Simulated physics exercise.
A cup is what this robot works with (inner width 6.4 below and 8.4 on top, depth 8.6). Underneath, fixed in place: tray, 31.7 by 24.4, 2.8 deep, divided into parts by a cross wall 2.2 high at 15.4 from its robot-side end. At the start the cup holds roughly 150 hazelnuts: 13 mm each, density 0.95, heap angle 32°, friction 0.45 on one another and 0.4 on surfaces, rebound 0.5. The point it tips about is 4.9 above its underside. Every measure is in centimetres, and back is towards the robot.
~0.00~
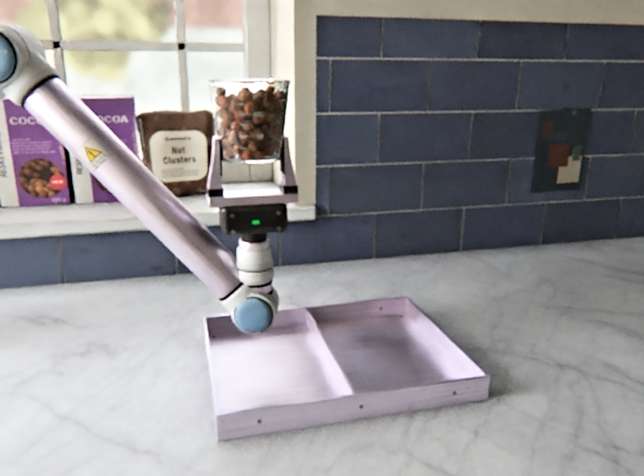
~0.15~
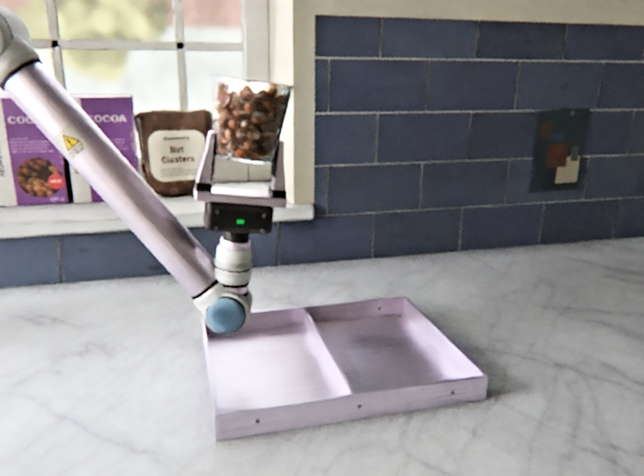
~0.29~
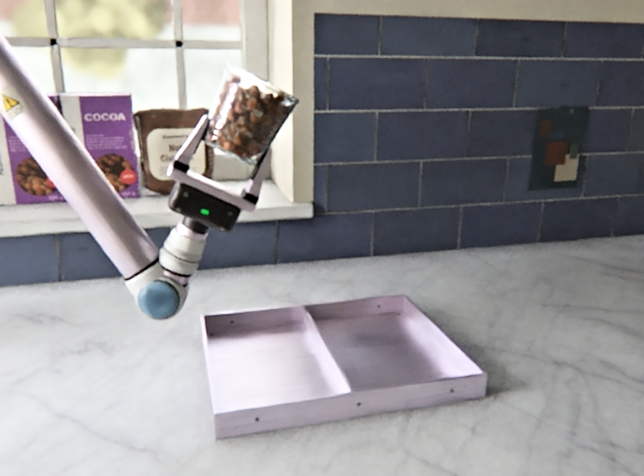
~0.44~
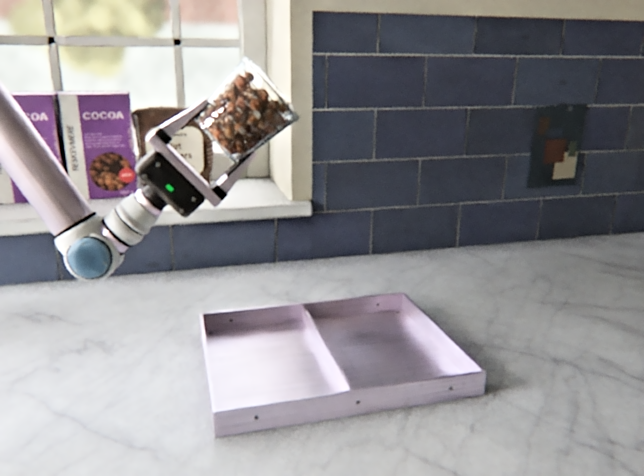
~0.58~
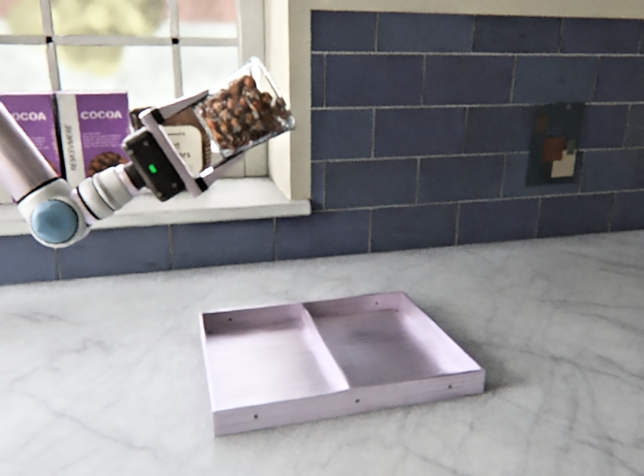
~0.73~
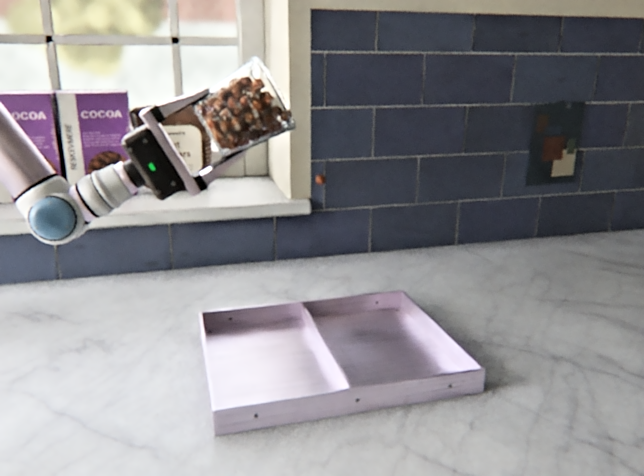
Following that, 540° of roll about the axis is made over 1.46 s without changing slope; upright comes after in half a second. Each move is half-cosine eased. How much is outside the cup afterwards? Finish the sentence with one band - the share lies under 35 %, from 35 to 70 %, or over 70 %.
The share lies under 35 %.
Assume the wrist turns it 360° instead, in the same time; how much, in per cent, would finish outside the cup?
Then roughly 10 per cent.
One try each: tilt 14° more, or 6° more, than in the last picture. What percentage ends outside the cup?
About 50 and 25 per cent.
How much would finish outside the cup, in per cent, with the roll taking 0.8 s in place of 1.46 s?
In that case roughly 5 percent.
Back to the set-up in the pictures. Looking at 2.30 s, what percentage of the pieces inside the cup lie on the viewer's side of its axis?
50 in a hundred, more or less.
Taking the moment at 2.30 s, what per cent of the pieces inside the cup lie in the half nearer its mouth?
45 %, roughly.
After 1.51 s, tipped 62°, highest piece 37 above the table; 140 in the cup, 3 in the far-side part, 3 in flight or on a rim.
After 2.30 s, tipped 55°, highest piece 36 above the table; 128 in the cup, 13 in the far-side part, 3 in the robot-side part, 1 on the table or floor, 1 in flight or on a rim.
After 2.89 s, upright, highest piece 37 above the table; 128 in the cup, 14 in the far-side part, 3 in the robot-side part, 1 on the table or floor.
After 3.59 s, upright, highest piece 37 above the table; 128 in the cup, 14 in the far-side part, 3 in the robot-side part, 1 on the table or floor.
At rest, 128 in the cup, 14 in the far-side part, 3 in the robot-side part, 1 on the table or floor. That is 12 % outside the cup.
